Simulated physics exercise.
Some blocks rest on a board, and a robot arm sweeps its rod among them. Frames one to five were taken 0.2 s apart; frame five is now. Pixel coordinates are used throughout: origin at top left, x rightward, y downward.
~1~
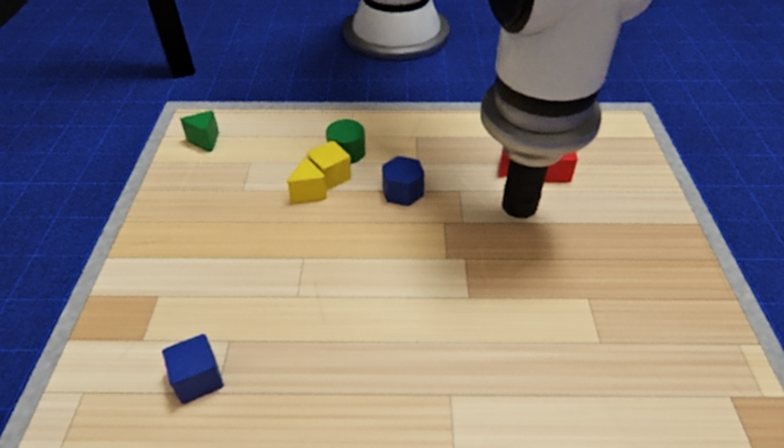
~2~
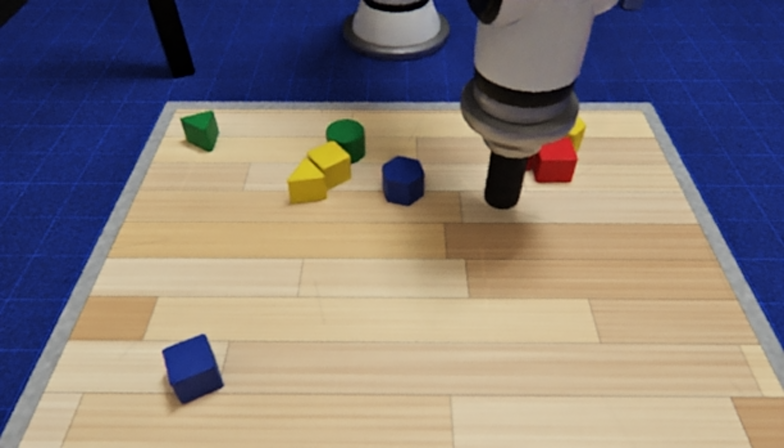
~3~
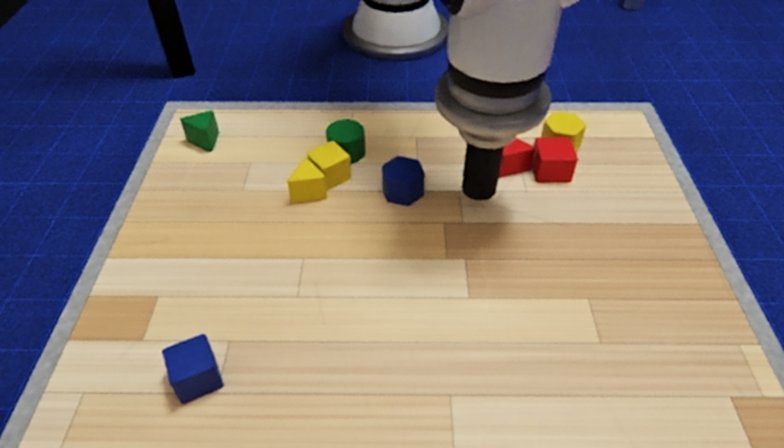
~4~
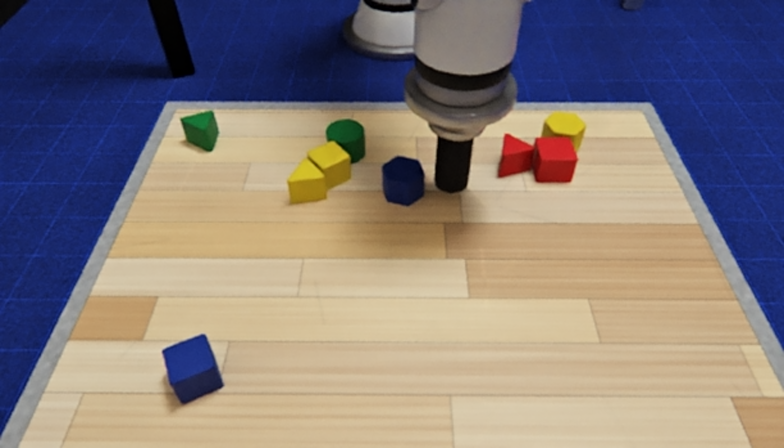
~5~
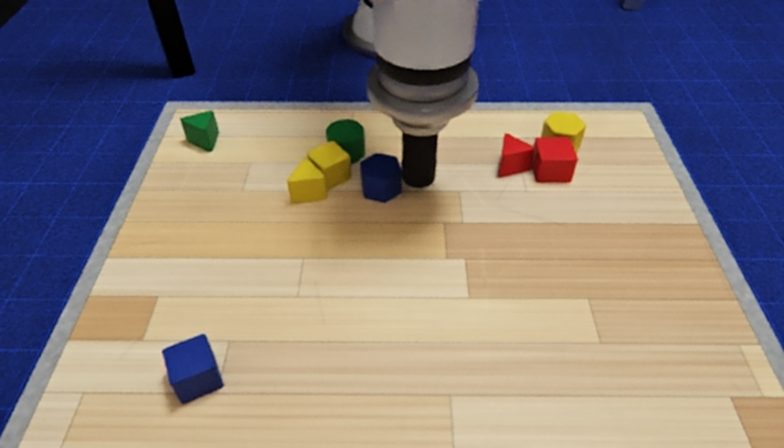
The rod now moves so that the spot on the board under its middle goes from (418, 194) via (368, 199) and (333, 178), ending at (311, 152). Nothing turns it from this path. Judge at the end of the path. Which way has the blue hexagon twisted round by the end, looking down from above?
It spins clockwise.
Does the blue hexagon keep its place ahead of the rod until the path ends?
Yes, I think so.
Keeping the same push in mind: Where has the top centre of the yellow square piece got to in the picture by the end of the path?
Pixel (254, 111).
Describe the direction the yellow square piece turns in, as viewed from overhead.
Its rotation is counterclockwise.
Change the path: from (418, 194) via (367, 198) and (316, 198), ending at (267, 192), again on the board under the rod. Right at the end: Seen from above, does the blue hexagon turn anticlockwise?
No - that is not the case.
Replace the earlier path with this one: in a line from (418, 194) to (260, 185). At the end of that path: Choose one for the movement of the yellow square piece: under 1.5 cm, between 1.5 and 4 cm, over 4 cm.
Above 4 cm.
On the path given first. One third of the way, rod (367, 183); yellow square piece (314, 146), turned 15° anticlockwise; blue hexagon (341, 160), turned 55° clockwise.
Two thirds of the way, rod (331, 162); yellow triangle (301, 171), turned 15° anticlockwise; yellow square piece (284, 127); blue hexagon (307, 140), turned 55° clockwise.
At the end, rod (309, 136); yellow triangle (301, 171), turned 15° anticlockwise; yellow square piece (254, 111), turned 25° anticlockwise; green circular block (343, 123); blue hexagon (282, 118), turned 40° clockwise.
